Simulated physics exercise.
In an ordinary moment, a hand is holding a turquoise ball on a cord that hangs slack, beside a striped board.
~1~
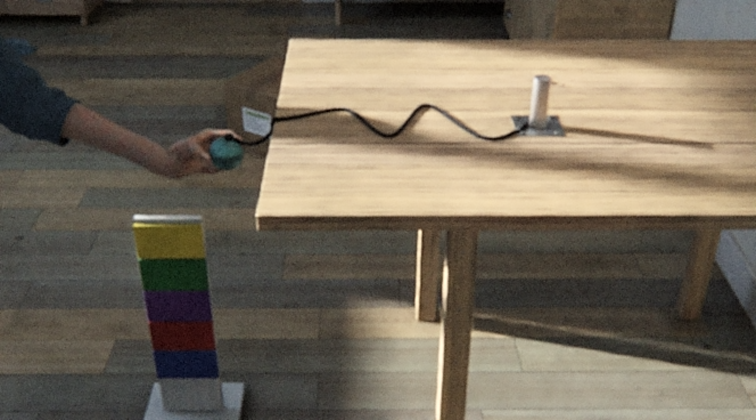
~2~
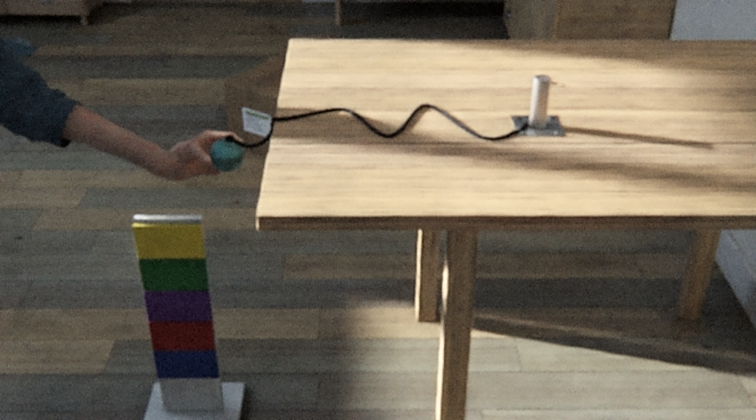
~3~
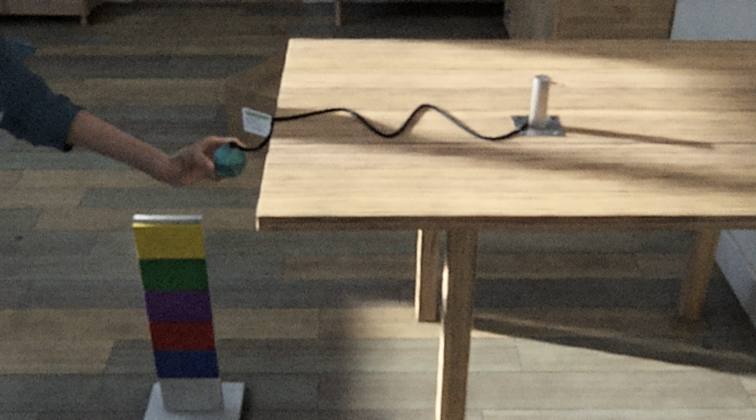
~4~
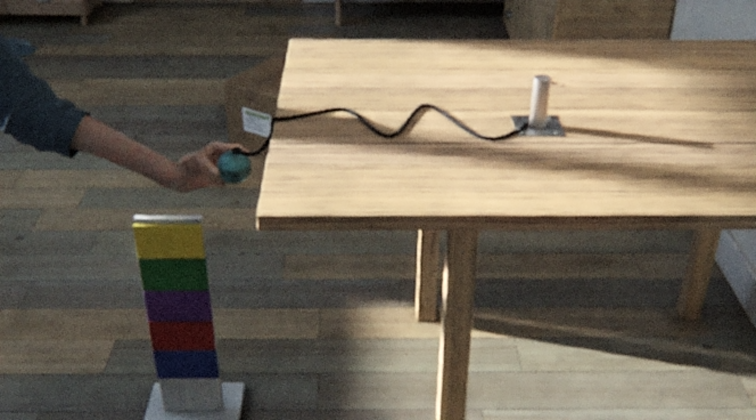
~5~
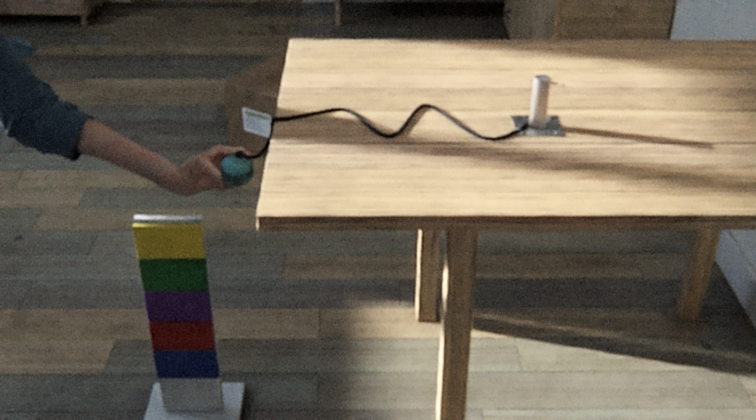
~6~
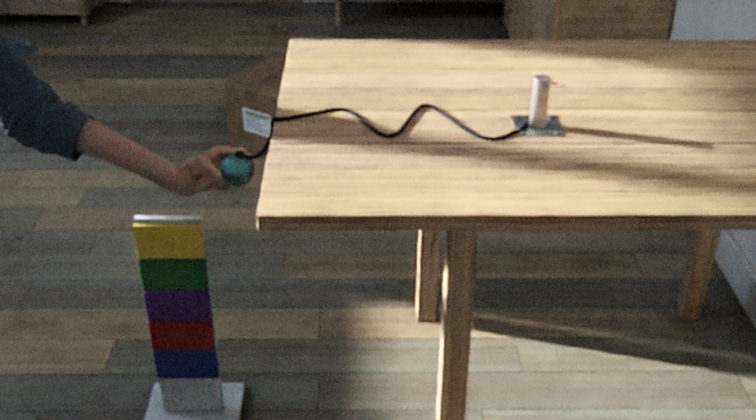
A hand holding a turquoise ball on a slack, wavy cord moved slightly down and to the right beside a wooden table, while the striped board below and the cord across the tabletop stayed still.
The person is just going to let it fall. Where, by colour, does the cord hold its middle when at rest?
By colour, at purple.
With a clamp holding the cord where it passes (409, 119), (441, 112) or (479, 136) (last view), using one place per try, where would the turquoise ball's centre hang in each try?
(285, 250); (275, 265); (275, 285).
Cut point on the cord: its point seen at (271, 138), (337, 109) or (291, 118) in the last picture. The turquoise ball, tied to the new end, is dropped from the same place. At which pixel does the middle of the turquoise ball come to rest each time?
In order, it comes to rest around (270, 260), (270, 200) and (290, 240).
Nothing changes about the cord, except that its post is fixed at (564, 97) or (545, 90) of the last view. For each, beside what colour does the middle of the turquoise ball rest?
First case: Green. Second case: Green.
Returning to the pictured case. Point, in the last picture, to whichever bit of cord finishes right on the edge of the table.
Roughly (375, 130).
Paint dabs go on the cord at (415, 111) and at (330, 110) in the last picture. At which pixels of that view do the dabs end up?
Point one to (356, 121), point two to (274, 189).
Early on, ball near (294, 269); level with green.
Midway, ball near (270, 290); level with purple.
Finally, ball near (279, 297); level with purple. Its middle rests at the purple band.
